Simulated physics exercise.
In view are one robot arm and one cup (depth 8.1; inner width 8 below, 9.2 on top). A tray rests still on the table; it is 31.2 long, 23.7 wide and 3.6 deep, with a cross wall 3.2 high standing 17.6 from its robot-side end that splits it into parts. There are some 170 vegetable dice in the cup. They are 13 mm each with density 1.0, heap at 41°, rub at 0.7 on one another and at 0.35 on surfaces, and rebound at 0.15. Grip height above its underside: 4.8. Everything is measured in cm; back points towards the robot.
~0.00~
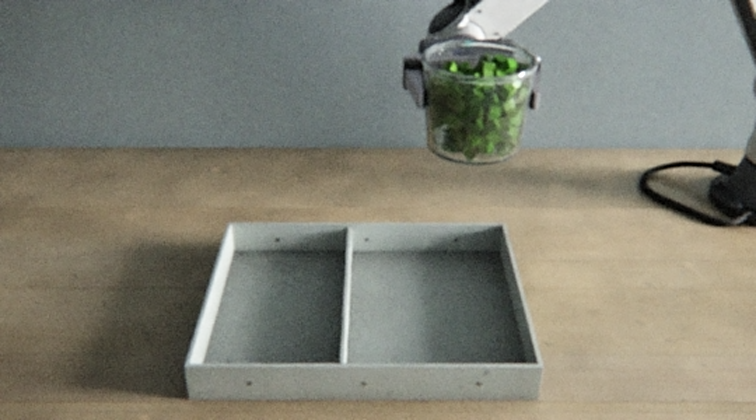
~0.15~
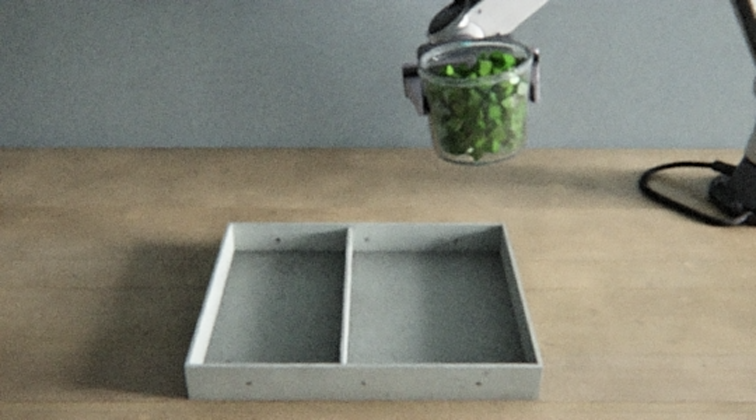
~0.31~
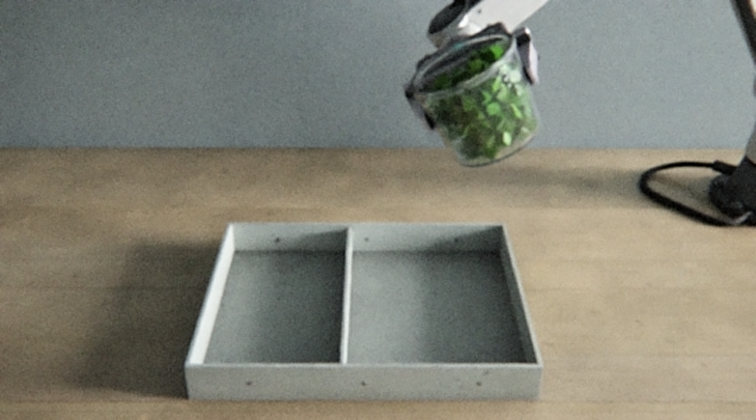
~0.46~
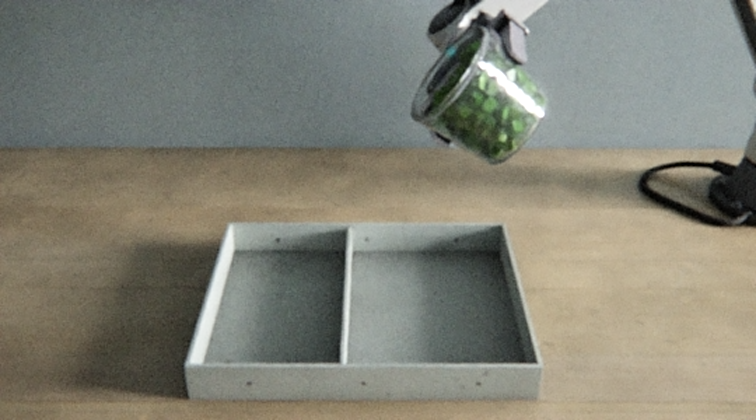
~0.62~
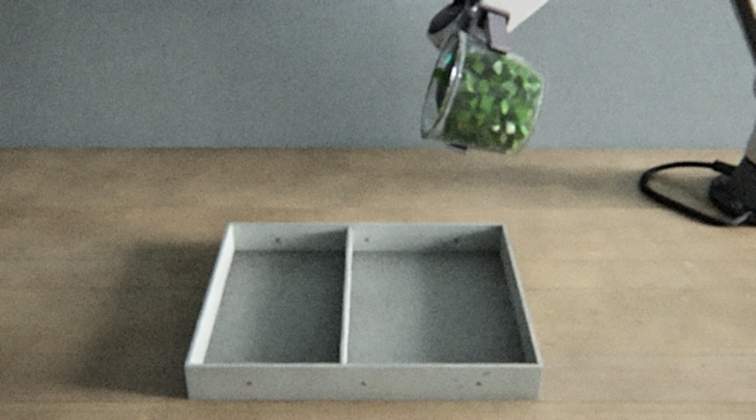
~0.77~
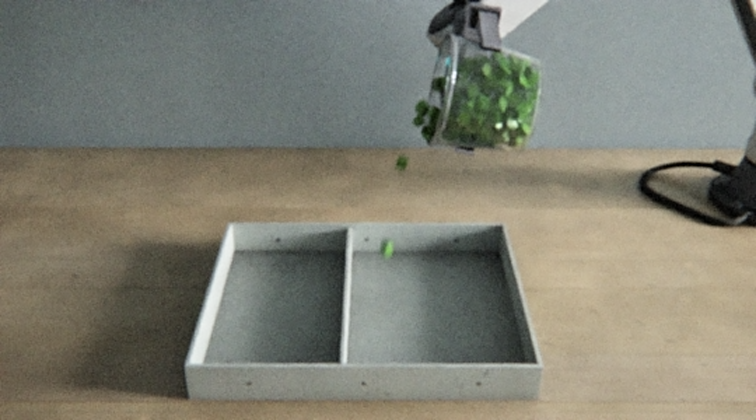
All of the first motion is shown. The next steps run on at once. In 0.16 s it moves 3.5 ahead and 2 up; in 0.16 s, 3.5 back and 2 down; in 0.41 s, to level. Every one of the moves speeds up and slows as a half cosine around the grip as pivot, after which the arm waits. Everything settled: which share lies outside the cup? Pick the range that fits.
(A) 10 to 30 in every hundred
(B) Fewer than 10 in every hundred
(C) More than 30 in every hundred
C.
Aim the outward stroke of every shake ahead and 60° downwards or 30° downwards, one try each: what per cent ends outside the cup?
Estimates, in order: 15 % then 25 %.
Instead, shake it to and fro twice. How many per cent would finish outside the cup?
Expected share: About 60 %.
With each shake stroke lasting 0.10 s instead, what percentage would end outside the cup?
Estimate: Close to 90 percent.
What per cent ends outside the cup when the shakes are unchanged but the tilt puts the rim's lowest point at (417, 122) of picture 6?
It comes out near 15 percent.
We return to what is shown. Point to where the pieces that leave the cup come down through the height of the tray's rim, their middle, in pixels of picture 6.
Centre: Roughly (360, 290).
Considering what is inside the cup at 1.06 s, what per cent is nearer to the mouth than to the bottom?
65 %.
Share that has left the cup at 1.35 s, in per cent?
Roughly 40 percent by that moment.
After 1.06 s, tilted 80° forward, highest piece 26 above the table; 128 in the cup, 4 in the robot-side part, 2 in the far-side part, 36 in flight or on a rim.
After 1.35 s, tilted 23° forward, highest piece 27 above the table; 106 in the cup, 42 in the robot-side part, 21 in the far-side part, 1 in flight or on a rim.
After 1.70 s, level, highest piece 28 above the table; 106 in the cup, 43 in the robot-side part, 21 in the far-side part.
After 2.75 s, level, highest piece 28 above the table; 106 in the cup, 43 in the robot-side part, 21 in the far-side part.
In the end, 106 in the cup, 43 in the robot-side part, 21 in the far-side part. That is 38 % outside the cup.
